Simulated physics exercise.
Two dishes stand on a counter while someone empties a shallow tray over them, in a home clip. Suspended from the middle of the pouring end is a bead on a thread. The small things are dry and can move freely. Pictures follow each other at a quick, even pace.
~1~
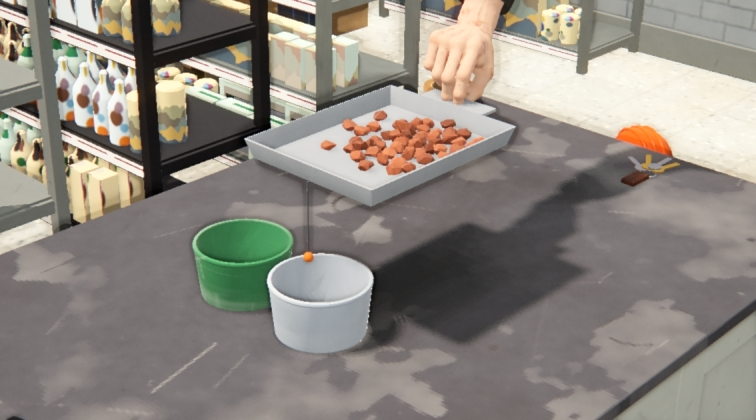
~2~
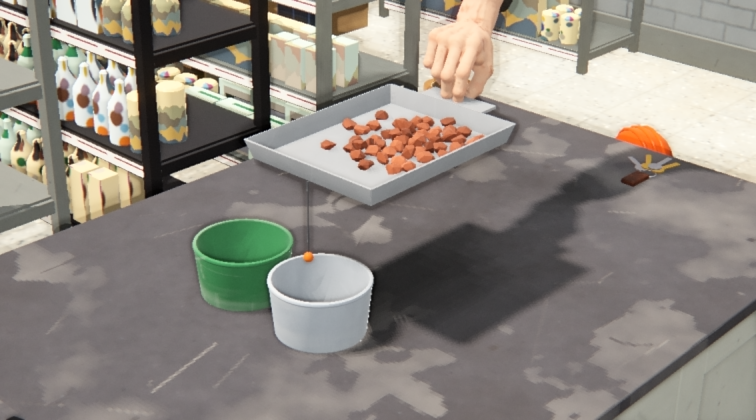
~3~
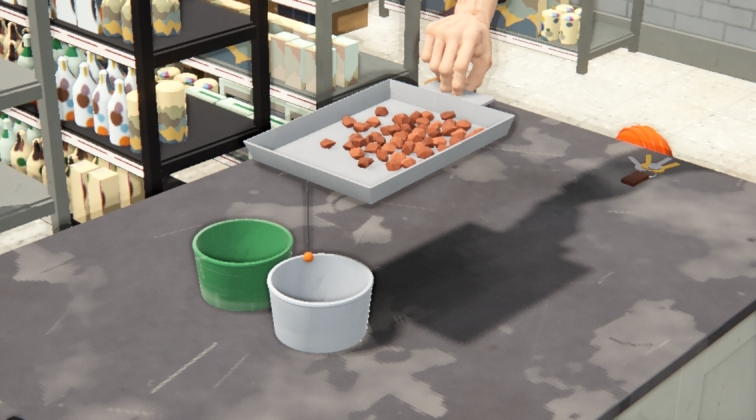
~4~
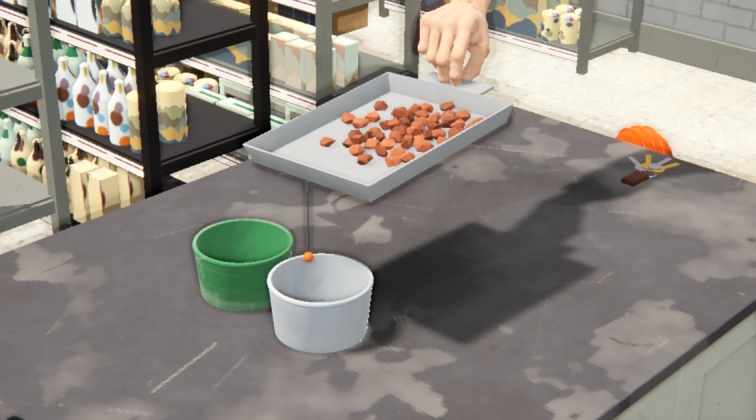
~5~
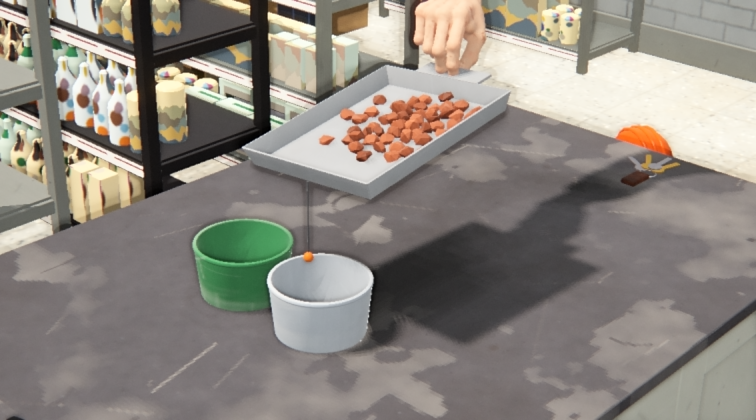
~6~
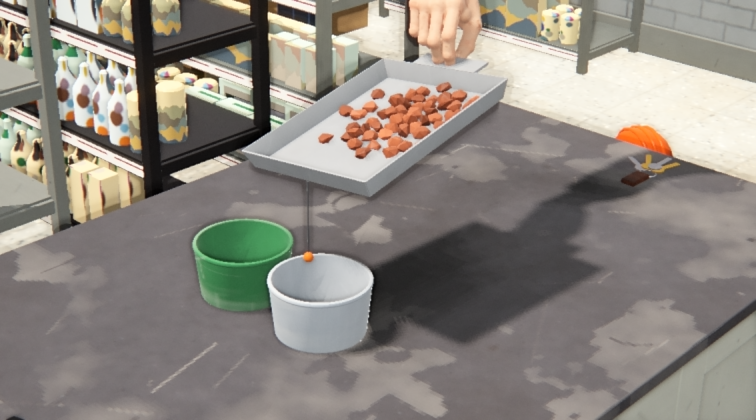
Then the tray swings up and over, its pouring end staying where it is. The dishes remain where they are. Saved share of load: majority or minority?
The dishes will keep most of it.
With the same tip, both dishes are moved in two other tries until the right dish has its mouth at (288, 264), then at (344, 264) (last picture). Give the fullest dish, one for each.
Well, the right-side one at the first spot and the left-side one at the second.
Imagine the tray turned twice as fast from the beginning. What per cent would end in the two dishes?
Result: About 80 per cent.
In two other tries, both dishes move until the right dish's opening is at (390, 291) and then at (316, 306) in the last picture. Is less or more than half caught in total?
So that's a lesser portion the first time round, a greater portion the second.
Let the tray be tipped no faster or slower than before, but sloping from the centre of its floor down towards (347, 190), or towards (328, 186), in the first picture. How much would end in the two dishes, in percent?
So it's 30 percent with the first slope and 30 percent with the other.
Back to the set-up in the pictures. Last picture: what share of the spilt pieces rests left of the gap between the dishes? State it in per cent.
100 %, roughly.
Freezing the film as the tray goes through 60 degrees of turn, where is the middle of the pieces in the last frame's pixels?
Somewhere about (288, 150).
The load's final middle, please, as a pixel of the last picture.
Roughly at pixel (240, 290).
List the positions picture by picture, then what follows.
In the first picture, corners of the pouring end at (254, 139) and (371, 186), level; middle of the load at (420, 141), bits of crushed brick; left dish at (207, 277); right dish at (284, 317); bead on its thread at (309, 257).
In the second picture, corners of the pouring end at (253, 139) and (371, 185), level; middle of the load at (420, 139).
In the third picture, corners of the pouring end at (253, 141) and (370, 184), tipped barely, lowest at the left corner; middle of the load at (419, 135).
In the fourth picture, corners of the pouring end at (252, 143) and (368, 182), tipped a little, lowest at the left corner; middle of the load at (419, 128).
In the fifth picture, corners of the pouring end at (251, 146) and (367, 179), tipped a little, lowest at the left corner; middle of the load at (417, 121).
In the sixth picture, corners of the pouring end at (250, 149) and (365, 177), tipped a little, lowest at the left corner; middle of the load at (415, 114); left dish at (207, 277); right dish at (284, 317).
Soon, tray tipped steeply; nearly all on the tray; a stray few in the left dish.
A while on, tray tipped right over; about half on the tray; a stray few in the right dish; about a third in the left dish; a small part outside both; a small part in the air.
Towards the end, tray tipped past a quarter turn; a small part in the right dish; about two thirds in the left dish; about a quarter outside both.
Finally, tray tipped past a quarter turn; a small part in the right dish; about two thirds in the left dish; about a quarter outside both.
